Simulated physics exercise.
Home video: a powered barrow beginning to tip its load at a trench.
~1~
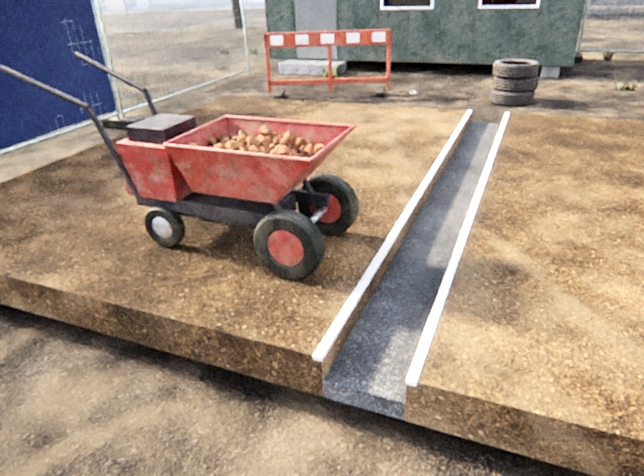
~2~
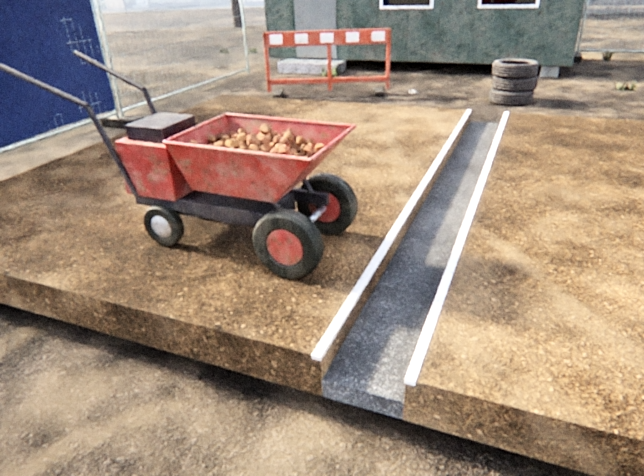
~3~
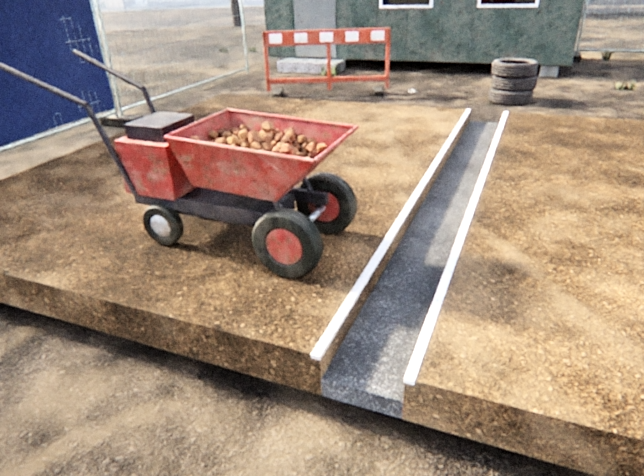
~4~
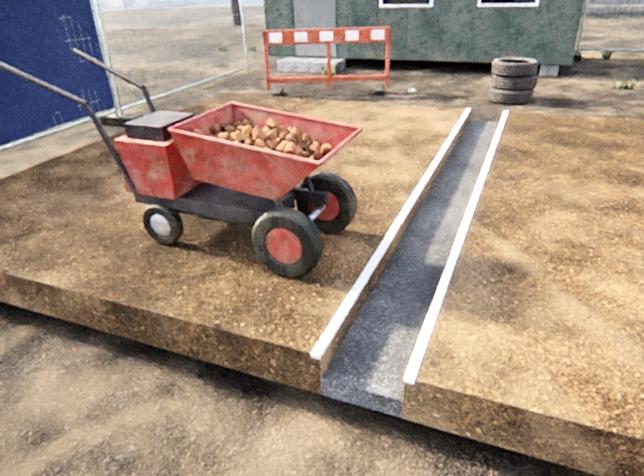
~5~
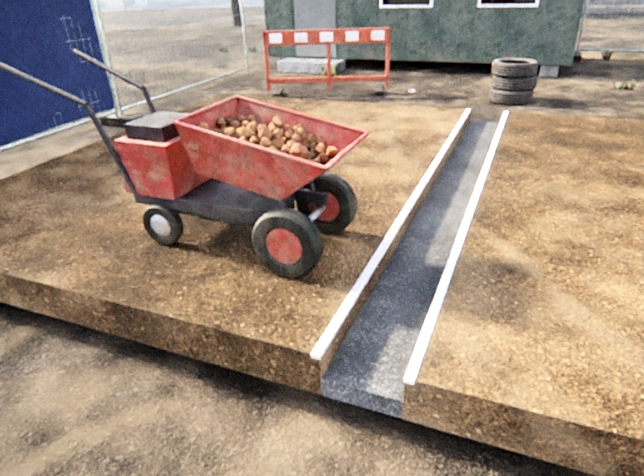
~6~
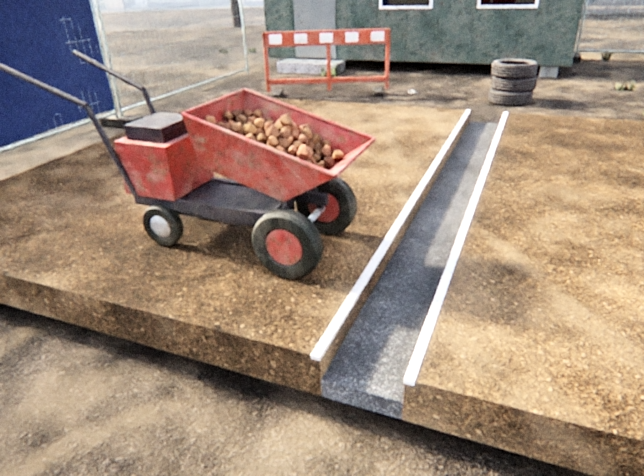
Red skip of a powered barrow loaded with brown clods tilting gradually forward to the right beside a shallow white-edged trench.
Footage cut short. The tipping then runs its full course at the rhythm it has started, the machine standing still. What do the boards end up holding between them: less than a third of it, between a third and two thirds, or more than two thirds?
The trench receives over two thirds of the load.
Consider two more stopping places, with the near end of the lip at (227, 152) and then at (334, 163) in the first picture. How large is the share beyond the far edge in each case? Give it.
Position 1: Near 0 %; position 2: Near 50 %.
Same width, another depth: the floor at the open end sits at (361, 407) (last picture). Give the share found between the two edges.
90 per cent, roughly.
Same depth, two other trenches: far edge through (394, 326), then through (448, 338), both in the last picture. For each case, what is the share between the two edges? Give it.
Roughly 30 % and 90 %.
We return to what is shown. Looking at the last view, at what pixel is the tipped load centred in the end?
Last view, centre at rest - approx. (423, 281).
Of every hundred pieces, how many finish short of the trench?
Result: Some 0 % of the load.
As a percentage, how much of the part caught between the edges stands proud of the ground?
About 15 %.
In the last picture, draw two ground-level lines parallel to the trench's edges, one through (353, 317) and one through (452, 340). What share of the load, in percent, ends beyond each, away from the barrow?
That's 100 per cent for the first and 10 per cent for the second.
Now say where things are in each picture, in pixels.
Lip of the skip at (311, 161), level; top of the load at (258, 154), clay clods; first edge of the trench at (343, 315); far edge at (428, 334), the trench over half as wide as the skip, and shallow for its width, in the first frame.
Lip of the skip at (311, 161), level; top of the load at (254, 146), in the second frame.
Lip of the skip at (314, 162), tipped barely; top of the load at (256, 143), in the third frame.
Lip of the skip at (320, 164), tipped a little; top of the load at (248, 141), in the fourth frame.
Lip of the skip at (327, 169), tipped a little; top of the load at (243, 132), in the fifth frame.
Lip of the skip at (335, 176), tipped clearly; top of the load at (243, 135); first edge of the trench at (341, 314); far edge at (426, 333), in the sixth frame.
Soon after the last picture, skip tipped steeply; all in the skip.
A little later, skip tipped right over; about half in the skip; about a third in or heaped over the trench; a stray few beyond it; a stray few falling.
Later still, skip tipped right over; a stray few in the skip; most in or heaped over the trench; about a quarter beyond it.
At rest, skip tipped right over; a stray few in the skip; most in or heaped over the trench; about a quarter beyond it.
